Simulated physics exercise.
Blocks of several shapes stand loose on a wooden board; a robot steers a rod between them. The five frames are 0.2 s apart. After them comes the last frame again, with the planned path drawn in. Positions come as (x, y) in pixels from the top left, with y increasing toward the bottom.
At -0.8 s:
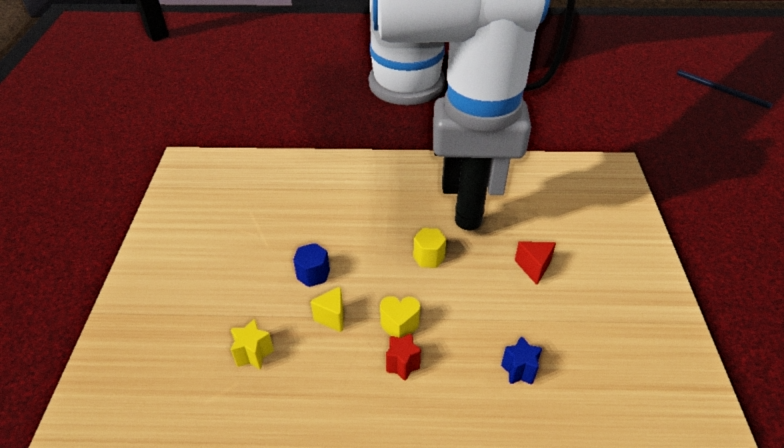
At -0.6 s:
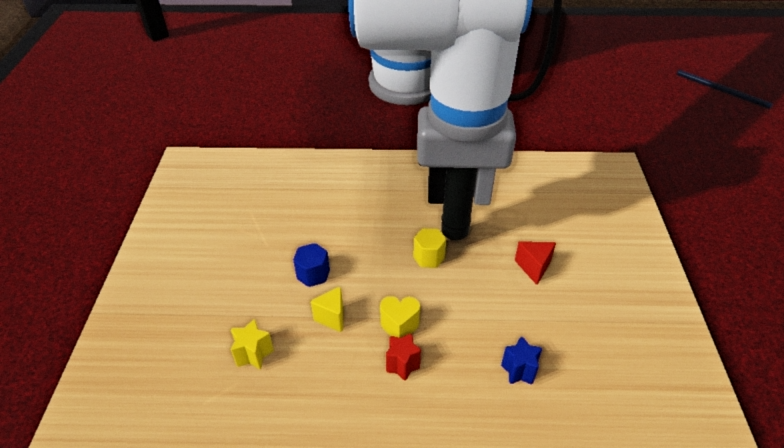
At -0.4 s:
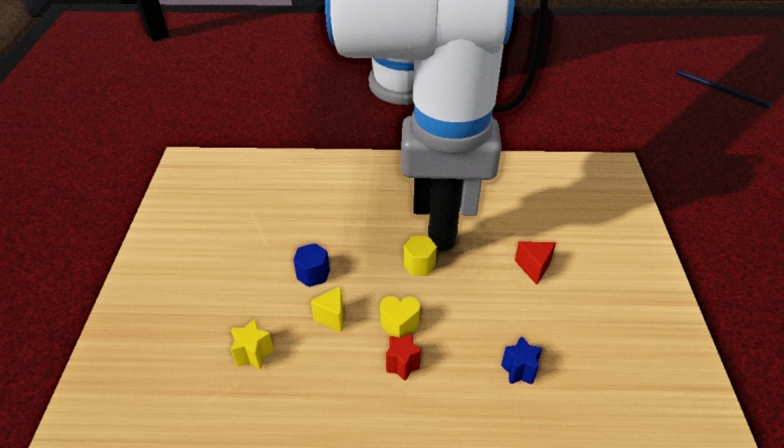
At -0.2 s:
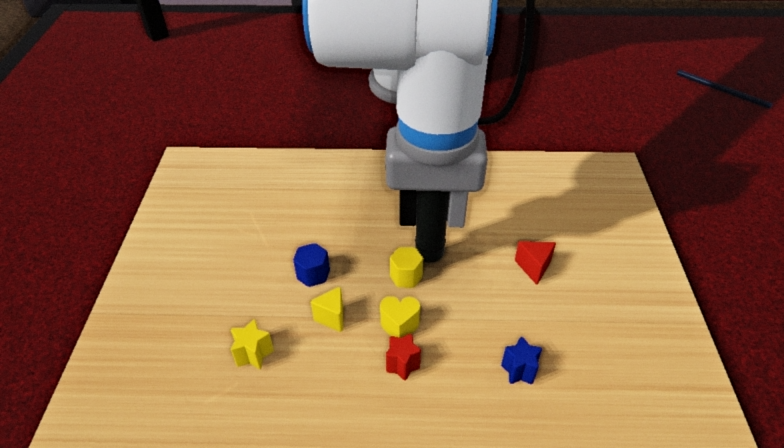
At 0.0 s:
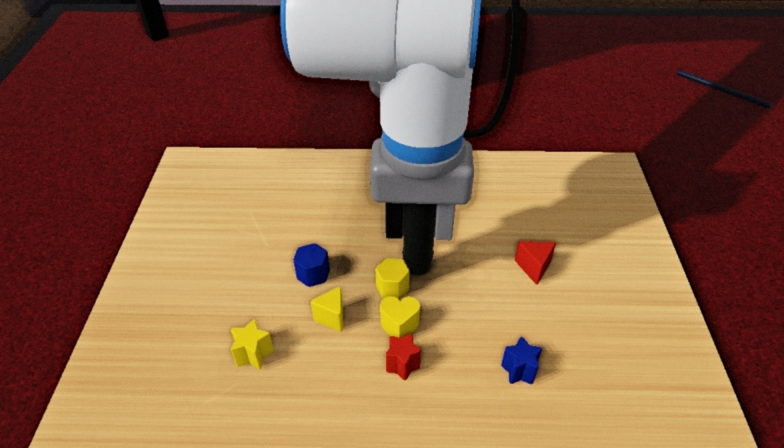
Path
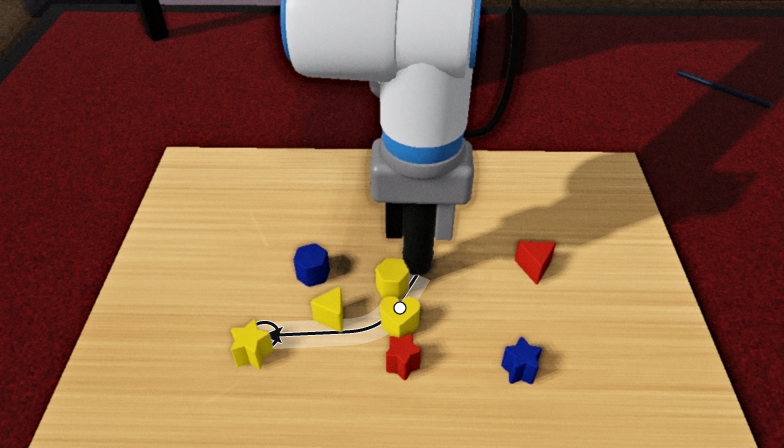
On a wooden board scattered with small yellow, blue and red blocks, a robot arm moves its black rod toward the lower left, meets the yellow six-sided block and pushes it diagonally closer to the yellow heart.
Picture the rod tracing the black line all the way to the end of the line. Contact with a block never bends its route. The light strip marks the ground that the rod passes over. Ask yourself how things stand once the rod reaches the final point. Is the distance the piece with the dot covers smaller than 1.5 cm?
No, that is not how it ends up.
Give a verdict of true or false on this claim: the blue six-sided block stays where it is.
Verdict: True.
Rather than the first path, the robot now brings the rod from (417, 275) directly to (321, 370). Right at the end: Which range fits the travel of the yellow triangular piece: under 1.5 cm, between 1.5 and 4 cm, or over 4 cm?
Covers 1.5 to 4 cm.
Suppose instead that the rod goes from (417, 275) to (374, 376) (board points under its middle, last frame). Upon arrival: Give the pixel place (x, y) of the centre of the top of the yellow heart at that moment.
It comes to (369, 386).
Drawn move, from (417, 275) through (387, 317) and (327, 333) to (262, 336); the dot is on the yellow heart.
On the path given first. One third of the way, rod (386, 309); yellow triangular piece (326, 299); yellow six-sided block (354, 295), turned 80° clockwise; yellow heart (397, 322), turned 25° anticlockwise.
Two thirds of the way, rod (325, 324); yellow triangular piece (286, 293); yellow six-sided block (314, 291); yellow heart (394, 325), turned 45° anticlockwise.
At the end, rod (260, 326); yellow star-shaped block (238, 340), turned 15° anticlockwise; blue six-sided block still; yellow triangular piece (277, 288), turned 25° clockwise; yellow six-sided block (310, 289), turned 170° clockwise; yellow heart (394, 325), turned 45° anticlockwise.
